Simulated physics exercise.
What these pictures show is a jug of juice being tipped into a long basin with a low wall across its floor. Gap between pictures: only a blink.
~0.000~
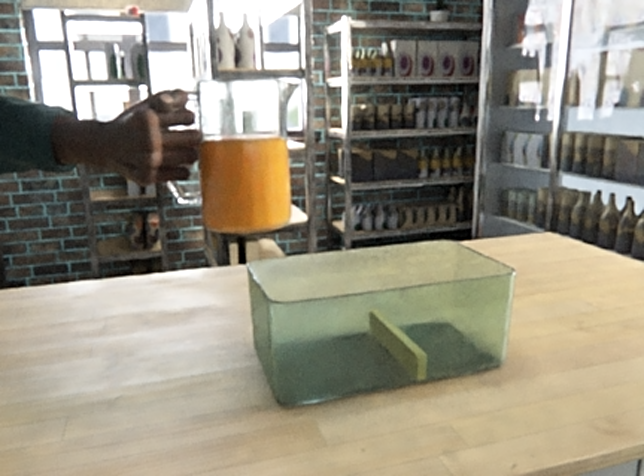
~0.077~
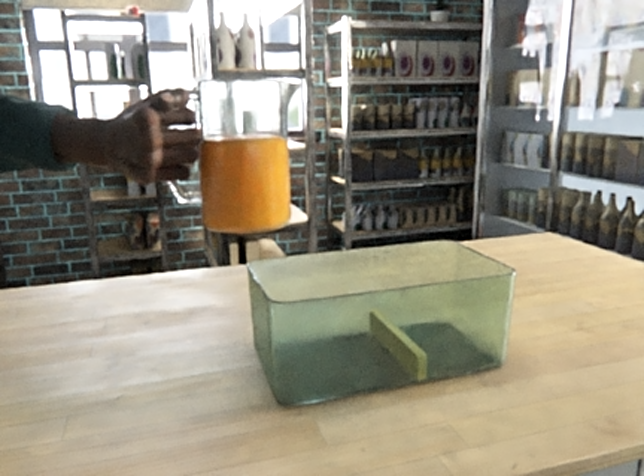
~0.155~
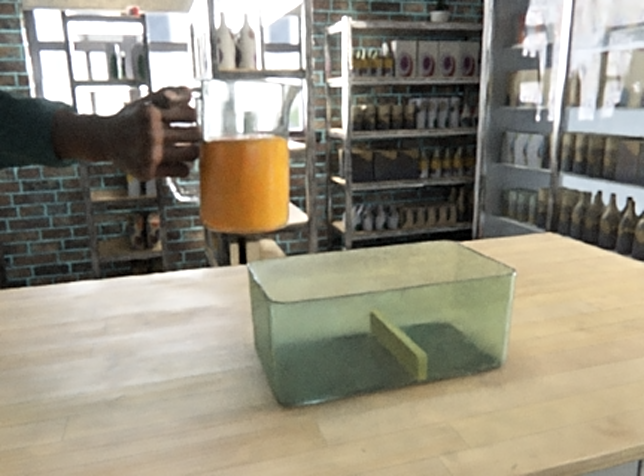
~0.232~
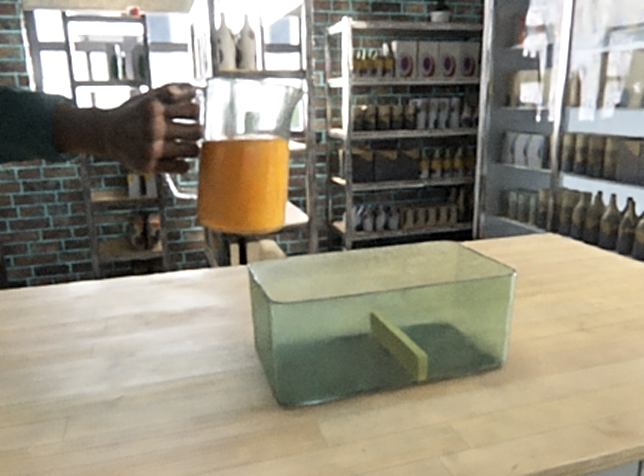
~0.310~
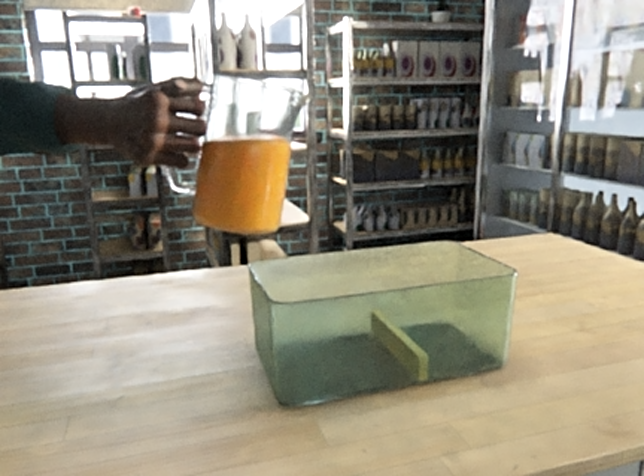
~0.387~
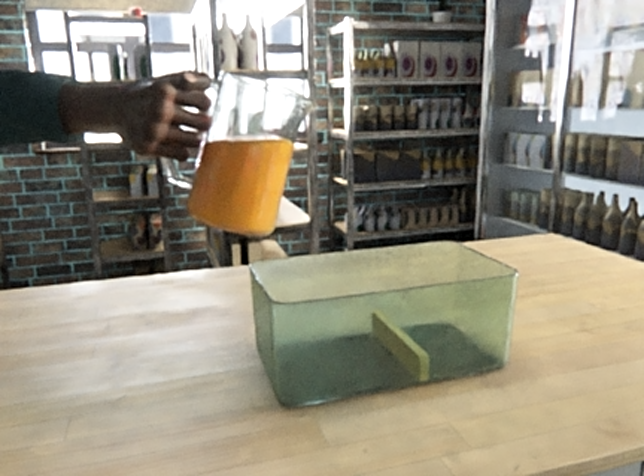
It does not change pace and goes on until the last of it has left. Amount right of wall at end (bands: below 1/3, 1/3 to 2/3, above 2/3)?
Below 1/3.
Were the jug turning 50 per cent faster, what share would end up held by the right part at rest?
About 10 per cent.
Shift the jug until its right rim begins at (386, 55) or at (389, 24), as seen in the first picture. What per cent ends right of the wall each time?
You'd get 60 percent from the first and 55 percent from the second.
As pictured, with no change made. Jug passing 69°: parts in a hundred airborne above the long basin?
Estimate: Some 5 per cent.
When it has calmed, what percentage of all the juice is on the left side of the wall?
Something like 90 per cent, roughly.
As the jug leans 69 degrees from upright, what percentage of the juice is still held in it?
Some 95 in a hundred has yet to spill out.
A moment on, the jug is tipped part way and 97 per cent is still to pour, 0 is left of the wall and 0 right of it.
Next, the jug is tipped right over and 47 per cent is still to pour, 32 is left of the wall and 0 right of it.
Then the jug is tipped right over and 4 per cent is still to pour, 82 is left of the wall and 5 right of it.
Later the jug is tipped right over and 0 per cent is still to pour, 88 is left of the wall and 8 right of it.
At rest 88 per cent lies left of the wall, 8 right of it and 3 outside.
